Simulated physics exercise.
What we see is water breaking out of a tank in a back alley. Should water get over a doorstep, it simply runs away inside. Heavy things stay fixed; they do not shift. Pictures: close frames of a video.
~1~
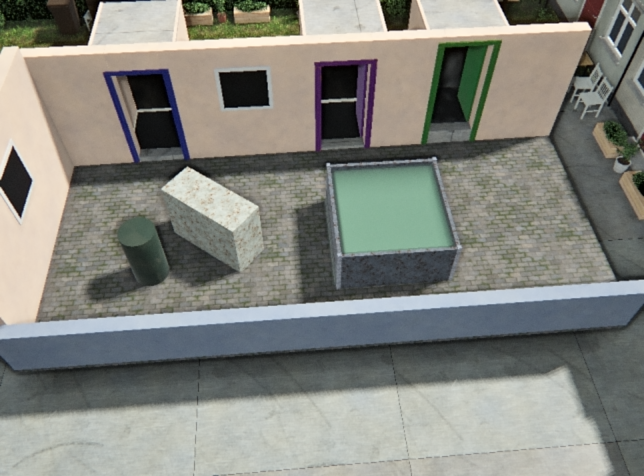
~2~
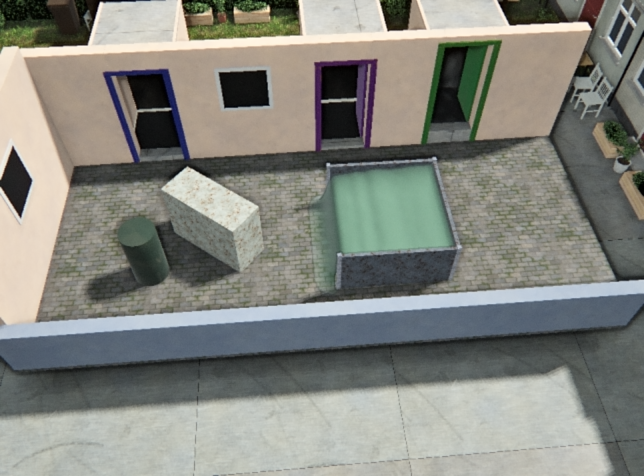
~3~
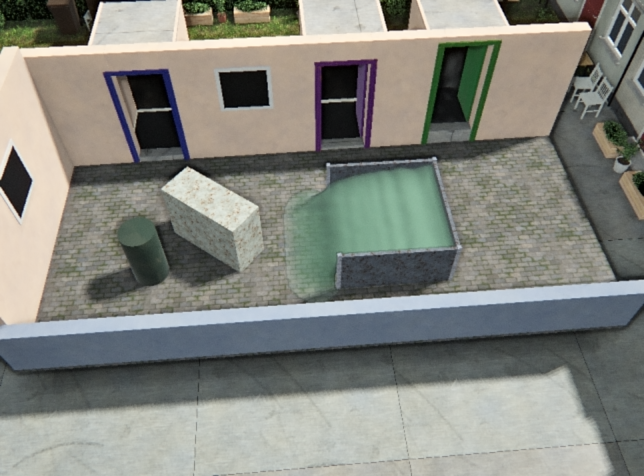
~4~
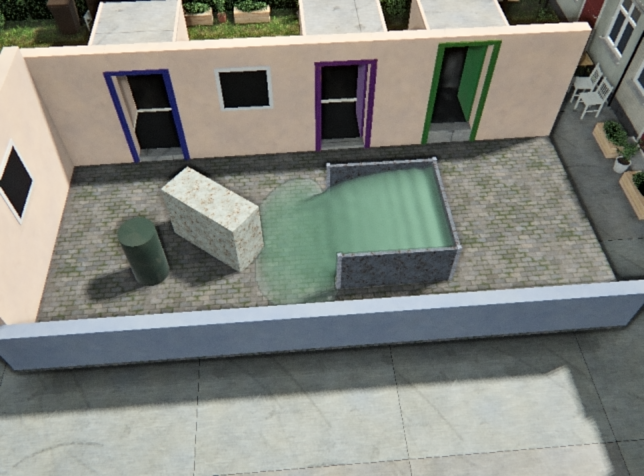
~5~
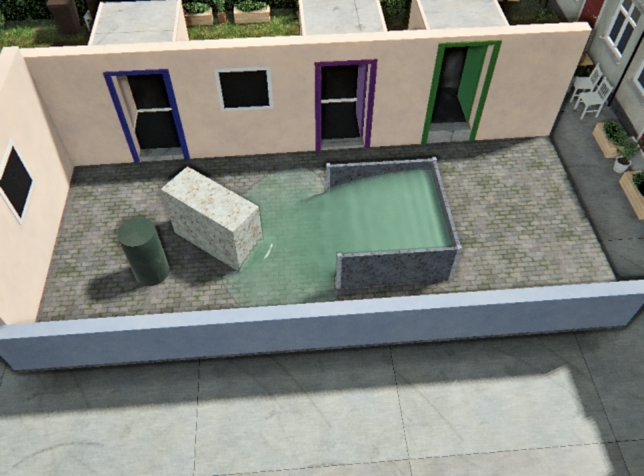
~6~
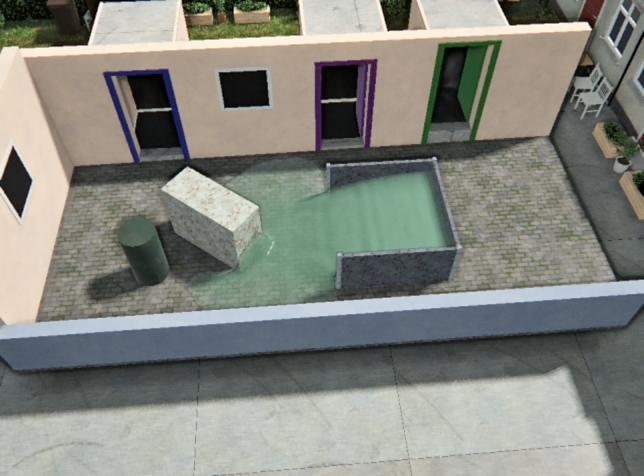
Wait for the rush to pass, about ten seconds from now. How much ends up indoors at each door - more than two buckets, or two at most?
My prediction: I expect the blue door to go past two buckets; I expect the purple door to stop at two buckets or less; I expect the green door to stop at two buckets or less.
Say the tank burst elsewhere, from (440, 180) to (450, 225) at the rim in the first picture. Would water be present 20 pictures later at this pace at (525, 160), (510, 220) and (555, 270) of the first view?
Taken one by one: Sodden, then sodden, then sodden.
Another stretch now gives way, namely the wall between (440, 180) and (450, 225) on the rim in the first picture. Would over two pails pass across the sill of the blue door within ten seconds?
As for the blue door, it stays below the mark.
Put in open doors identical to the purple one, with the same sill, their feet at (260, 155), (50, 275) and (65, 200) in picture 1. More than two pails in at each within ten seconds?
Door by door, it goes clears the line, clears the line, clears the line.
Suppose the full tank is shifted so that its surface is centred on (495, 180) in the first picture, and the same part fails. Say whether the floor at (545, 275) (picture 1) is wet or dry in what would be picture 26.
At that place: Not flooded.
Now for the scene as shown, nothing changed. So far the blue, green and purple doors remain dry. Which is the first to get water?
It's the one in blue.
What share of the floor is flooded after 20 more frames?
It comes to 60 per cent.
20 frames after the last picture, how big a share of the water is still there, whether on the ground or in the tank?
Around 96 parts in a hundred.
A moment on, water covers 35 % of the floor; the blue door wet at the sill, nothing in, the purple door not reached, the green door not reached.
Next, water covers 45 % of the floor; the blue door over two buckets in, the purple door not reached, the green door not reached.
Then, water covers 60 % of the floor; the blue door far over two buckets in, the purple door wet at the sill, nothing in, the green door not reached.
Later, water covers 80 % of the floor; the blue door far over two buckets in, the purple door wet at the sill, nothing in, the green door wet at the sill, nothing in.
In the end, water covers 95 % of the floor; the blue door far over two buckets in, the purple door wet at the sill, nothing in, the green door wet at the sill, nothing in.
